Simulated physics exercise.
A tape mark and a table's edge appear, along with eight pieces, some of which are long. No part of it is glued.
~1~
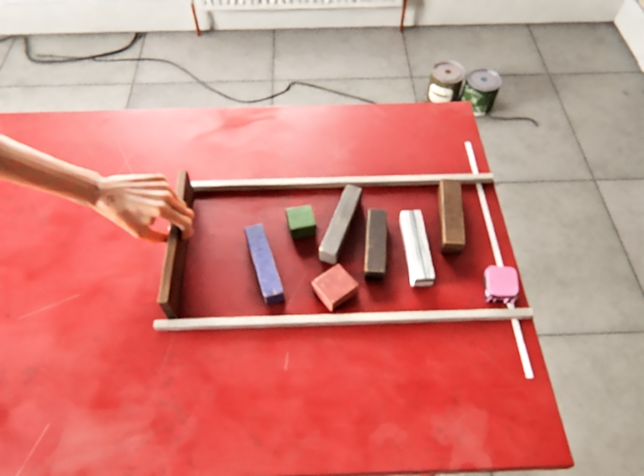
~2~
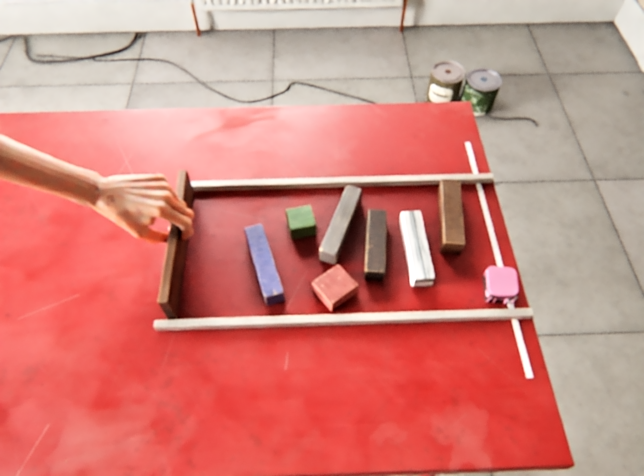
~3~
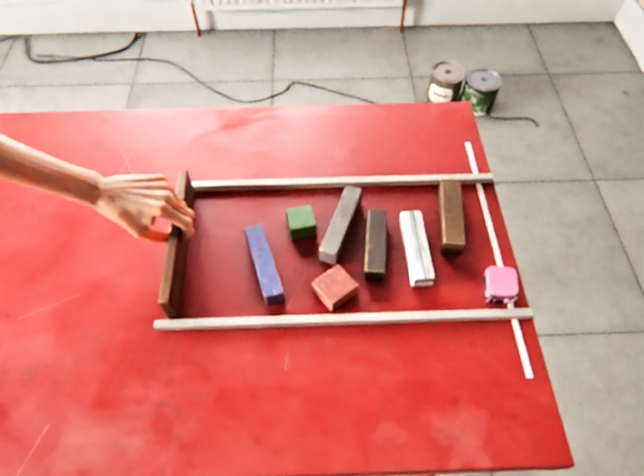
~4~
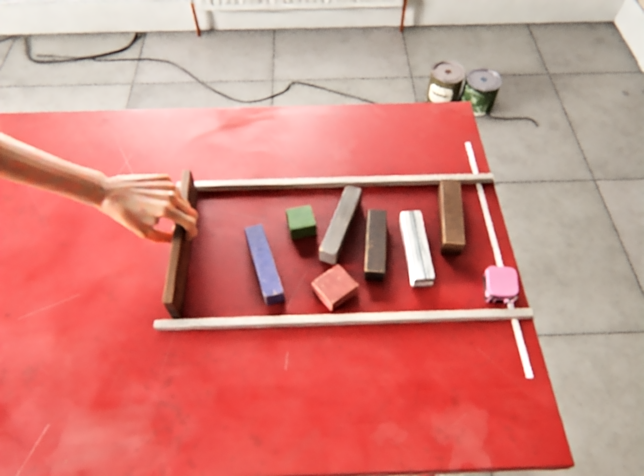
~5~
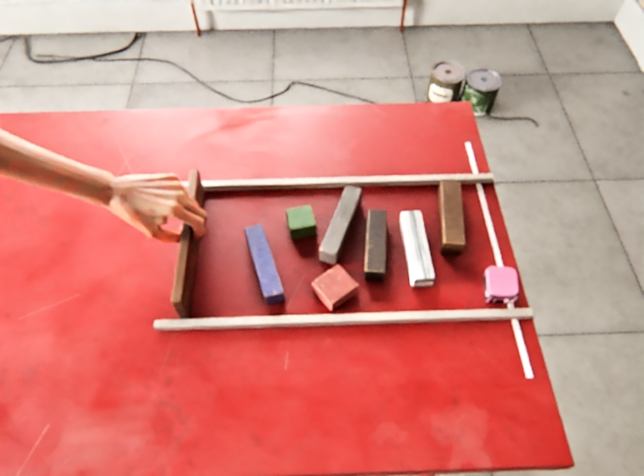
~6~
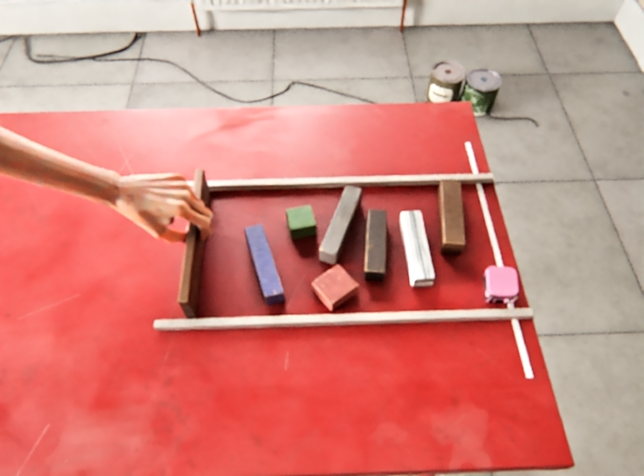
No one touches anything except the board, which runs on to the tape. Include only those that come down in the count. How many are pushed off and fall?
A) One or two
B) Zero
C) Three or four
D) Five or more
Answer: D.
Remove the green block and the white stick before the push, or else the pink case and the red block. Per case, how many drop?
That makes 5 fallen, then 4 fallen in the other try.
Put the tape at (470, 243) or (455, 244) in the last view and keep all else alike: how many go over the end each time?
The first gives 4 and the second gives 3.
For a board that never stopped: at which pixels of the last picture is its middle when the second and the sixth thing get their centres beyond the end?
At roughly (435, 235), then roughly (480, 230).
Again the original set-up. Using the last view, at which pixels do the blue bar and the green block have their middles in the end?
I'd put one at around (511, 259) and the other at around (499, 203).
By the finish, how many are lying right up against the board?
Total: 2.
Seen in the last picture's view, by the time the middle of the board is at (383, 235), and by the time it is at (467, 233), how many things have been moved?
So 7, and at the other place 8.
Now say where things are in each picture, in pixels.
Pink case (500, 285); brown bar (451, 215); white stick (416, 248); board (178, 241); tape (494, 242), in the first frame.
Brown bar (450, 216); green block (301, 222), in the second frame.
White stick (416, 248); blue bar (264, 264), in the third frame.
Pink case (500, 285); grey bar (341, 224), in the fourth frame.
Brown bar (450, 216); black bar (376, 244), in the fifth frame.
Pink case (500, 285); brown bar (450, 216); white stick (416, 248); board (196, 241); tape (494, 242), in the sixth frame.
Soon after, none off yet; pink case at rest near (500, 285); brown bar at rest near (450, 216); white stick at rest near (416, 248).
In the end, the number that fall off is five or more; gone, red block, grey bar, black bar, white stick, brown bar and pink case.
